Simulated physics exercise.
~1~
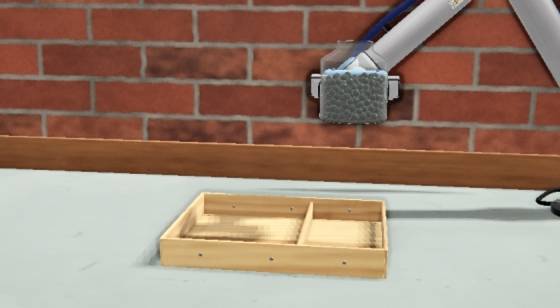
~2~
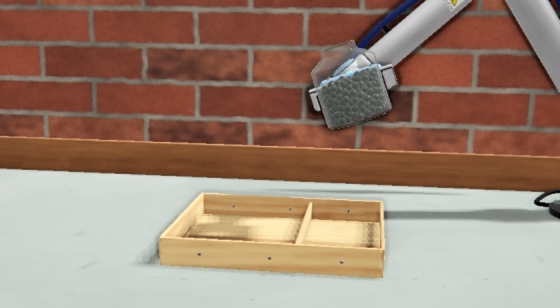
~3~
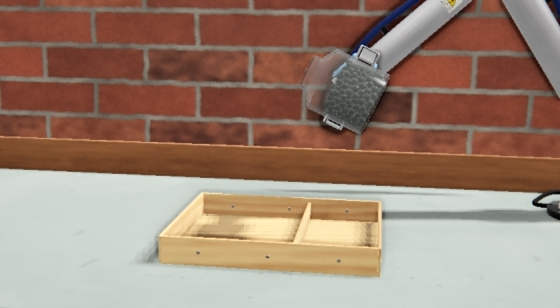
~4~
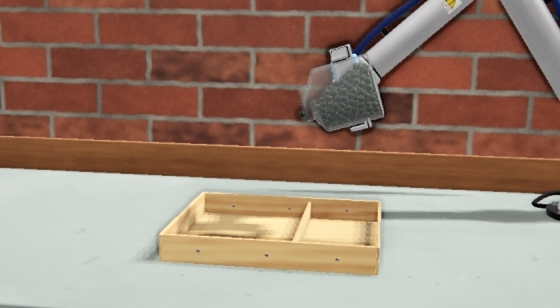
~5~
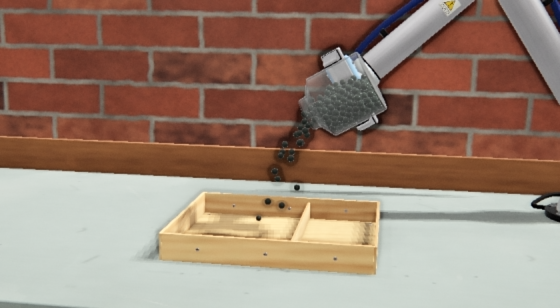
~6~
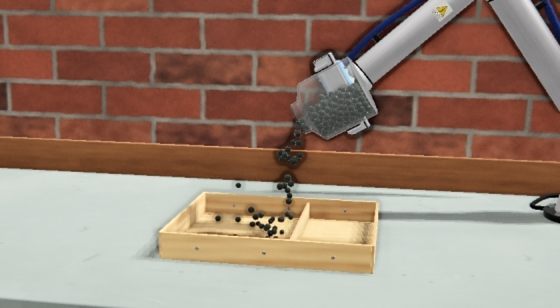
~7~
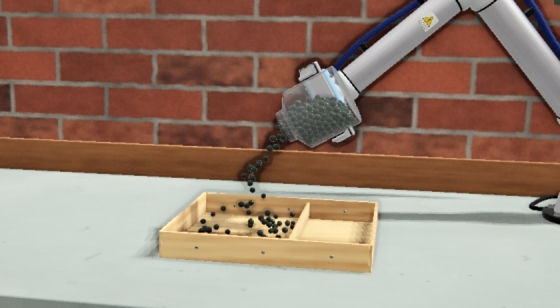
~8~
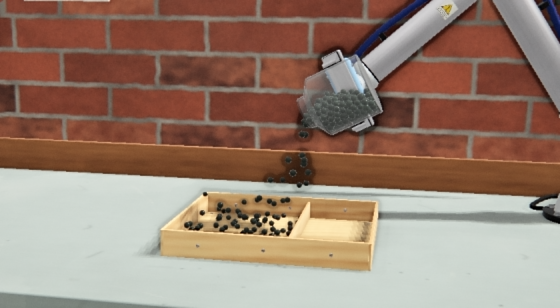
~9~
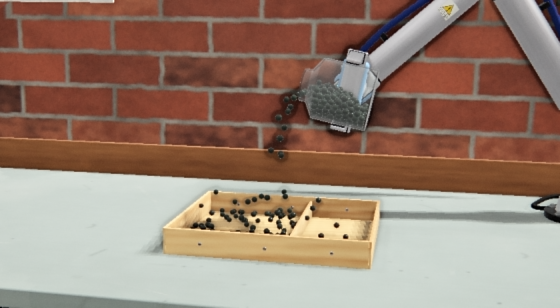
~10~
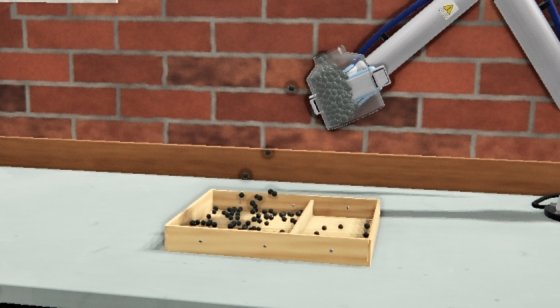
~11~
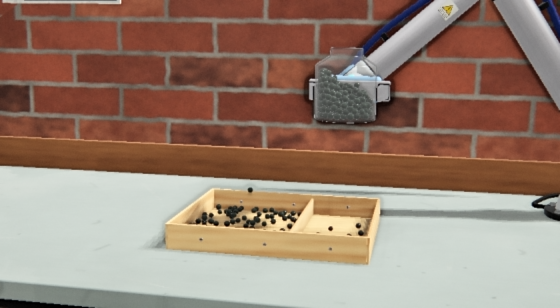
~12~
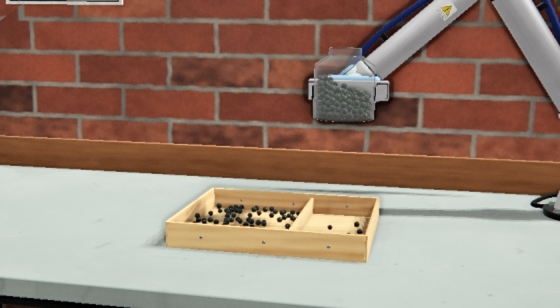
On a pale table before a red brick wall, a robot arm tipped a clear jar and poured dark beads into a divided wooden tray, then turned it upright, still well filled, leaving most spilled beads in the left section and a few in the right.
